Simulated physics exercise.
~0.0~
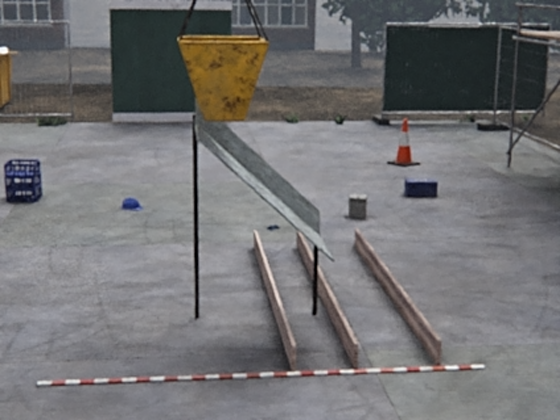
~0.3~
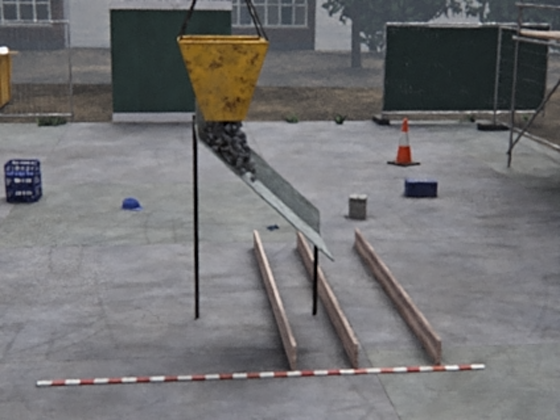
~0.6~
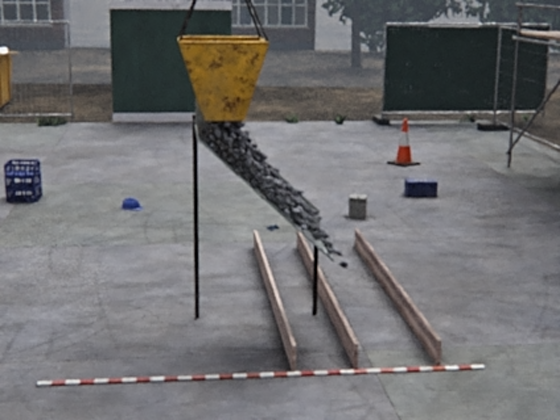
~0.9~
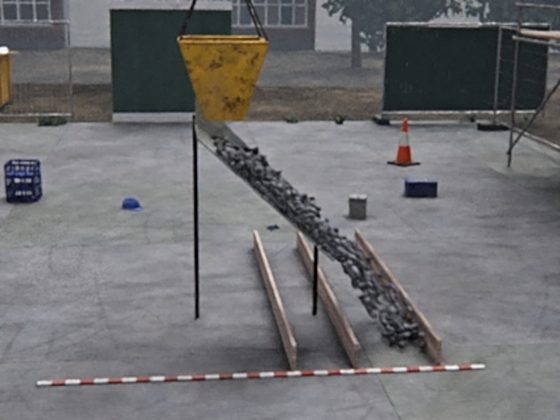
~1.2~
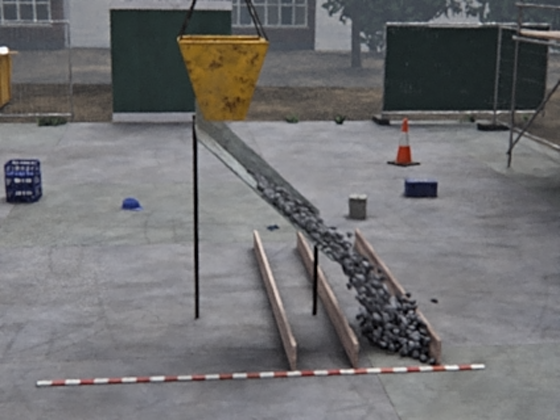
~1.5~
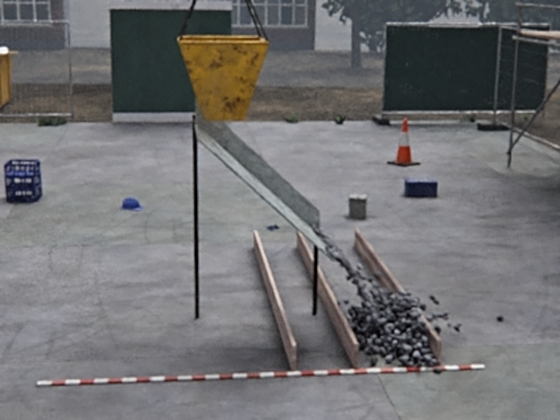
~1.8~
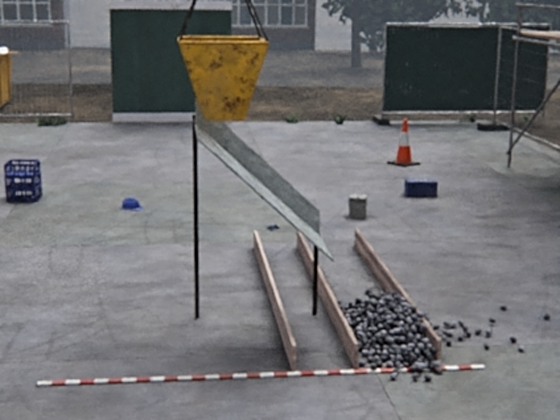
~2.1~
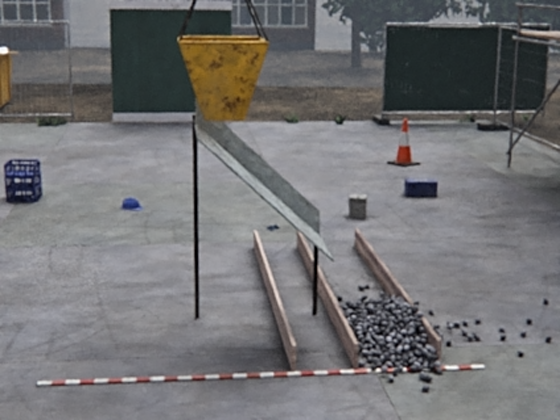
A yellow skip hung still above a fixed steel slide as grey stones poured out, slid down to the right and piled up between the middle and right planks, with a few scattering past the right plank before everything settled.
